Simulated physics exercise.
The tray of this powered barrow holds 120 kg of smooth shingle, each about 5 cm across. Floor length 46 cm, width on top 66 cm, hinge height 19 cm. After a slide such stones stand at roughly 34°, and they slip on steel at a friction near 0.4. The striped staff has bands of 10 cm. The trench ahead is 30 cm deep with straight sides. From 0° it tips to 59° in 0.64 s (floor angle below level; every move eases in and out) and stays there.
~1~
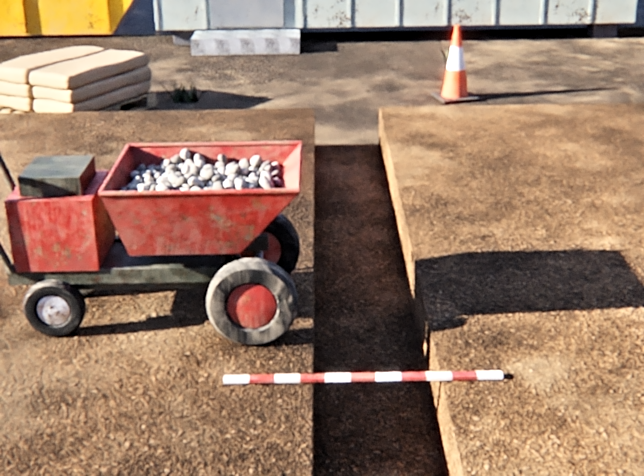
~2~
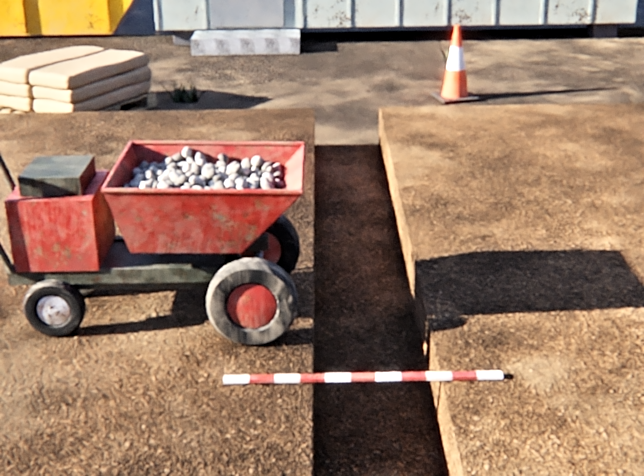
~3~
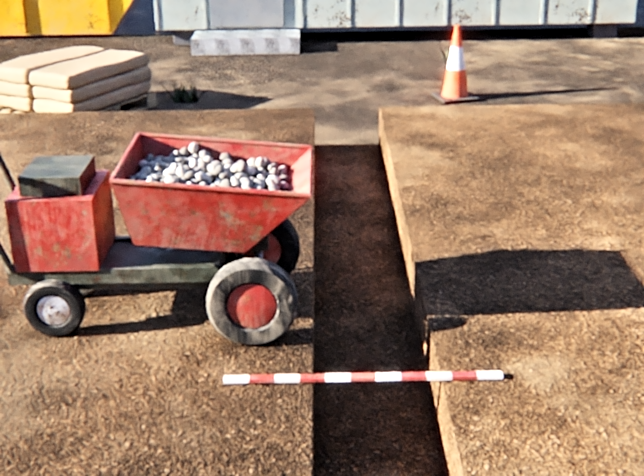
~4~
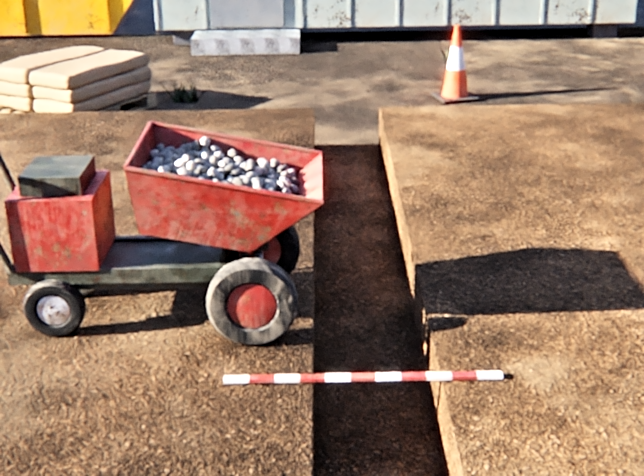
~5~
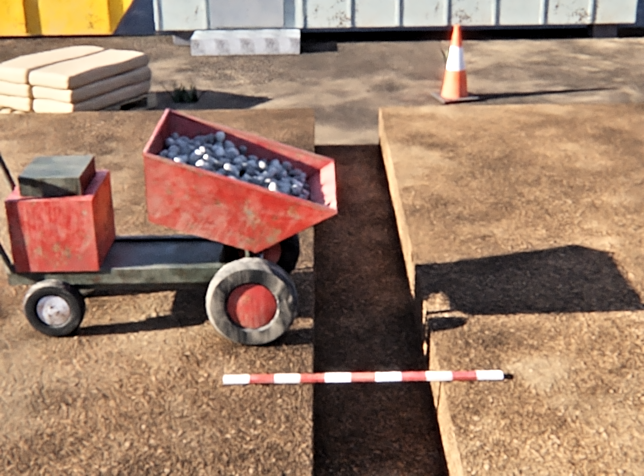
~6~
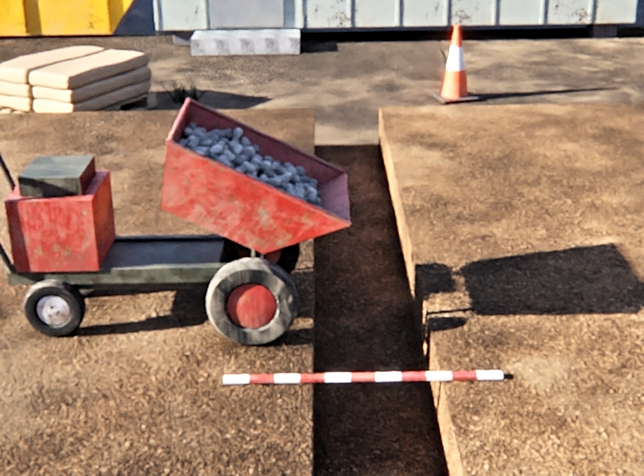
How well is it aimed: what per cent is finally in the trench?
About 56 per cent.
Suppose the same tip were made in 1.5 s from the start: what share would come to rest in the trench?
It would be near 75 per cent.
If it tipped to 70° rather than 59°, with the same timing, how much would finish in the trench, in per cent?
In that case some 45 per cent.
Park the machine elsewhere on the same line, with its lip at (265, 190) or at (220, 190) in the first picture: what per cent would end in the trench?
Near 85 per cent from the first place, 100 from the second.
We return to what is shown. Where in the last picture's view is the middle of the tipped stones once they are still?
Near (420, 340).
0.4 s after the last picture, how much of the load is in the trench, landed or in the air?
About 10 per cent by then.
Then, 0.2 s after the last picture the floor is at 50°, 100 % in the tray; the foremost stones are at (354, 237).
Then, 0.4 s after the last picture the floor is at 59°, 86 % in the tray, 12 % in the trench, 1 % past the trench; the foremost stones are at (433, 283).
Then, 0.8 s after the last picture the floor is at 59°, 38 % in the tray, 21 % in the trench, 41 % past the trench; the foremost stones are at (572, 312).
Then, 2.7 s after the last picture the floor is at 59°, 0 % in the tray, 56 % in the trench, 44 % past the trench; the foremost stones are past the picture's edge.
